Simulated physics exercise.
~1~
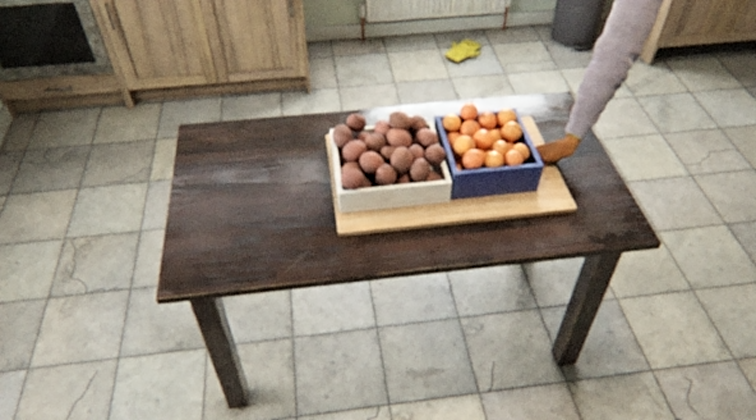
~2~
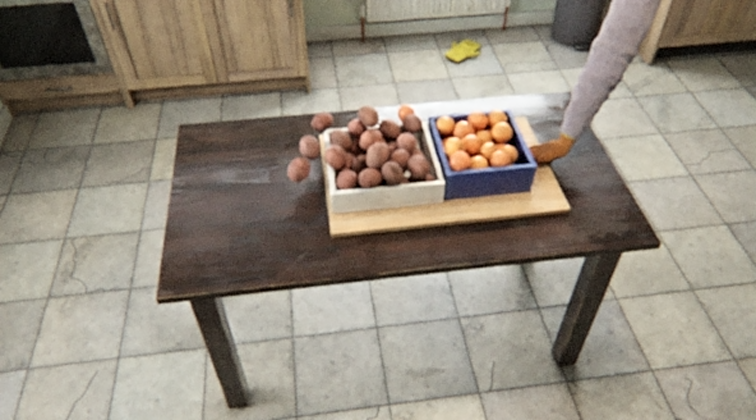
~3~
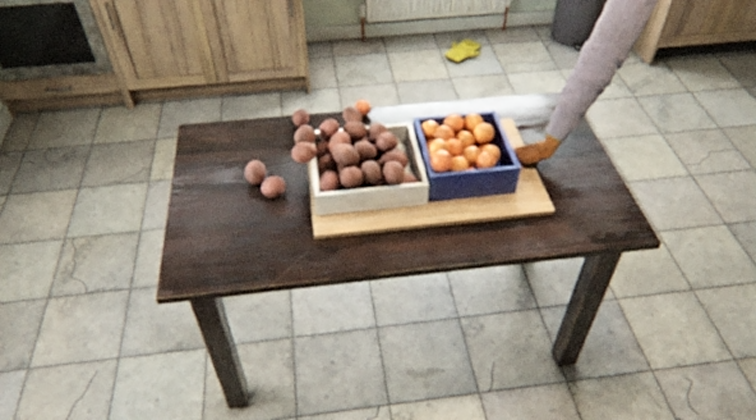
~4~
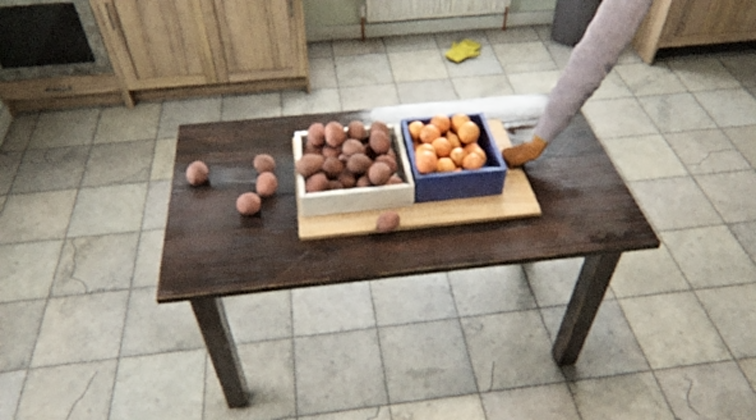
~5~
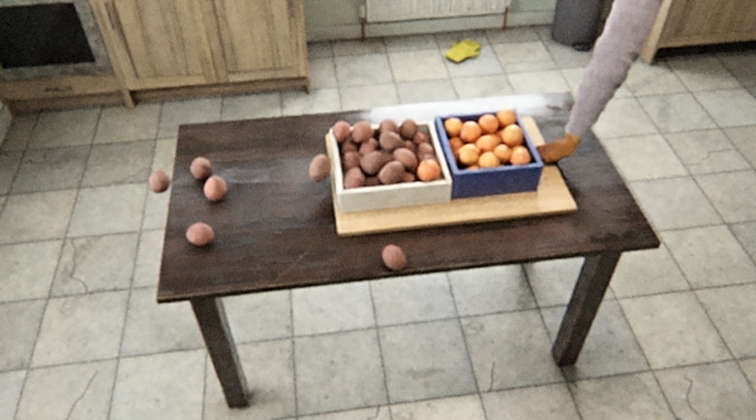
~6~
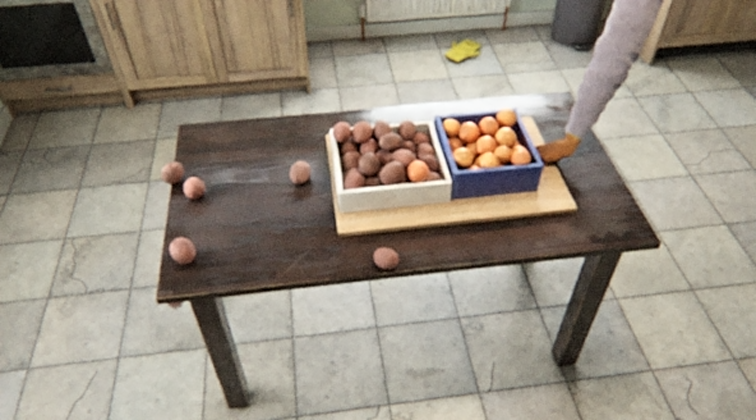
In a kitchen with a pale tiled floor and wooden cupboards, a still camera looks down on a dark wooden table. A white box of reddish-brown potatoes sits left of a blue box of orange, rounded pieces, both on a light board, with a gloved hand at its right end. The arm slides the board left, and potatoes spill over the white box's left side onto the table. The board then moves back right as loose potatoes roll left and toward the front edge. Finally the board rests, both boxes still well filled, with several potatoes scattered around the table's left and front.
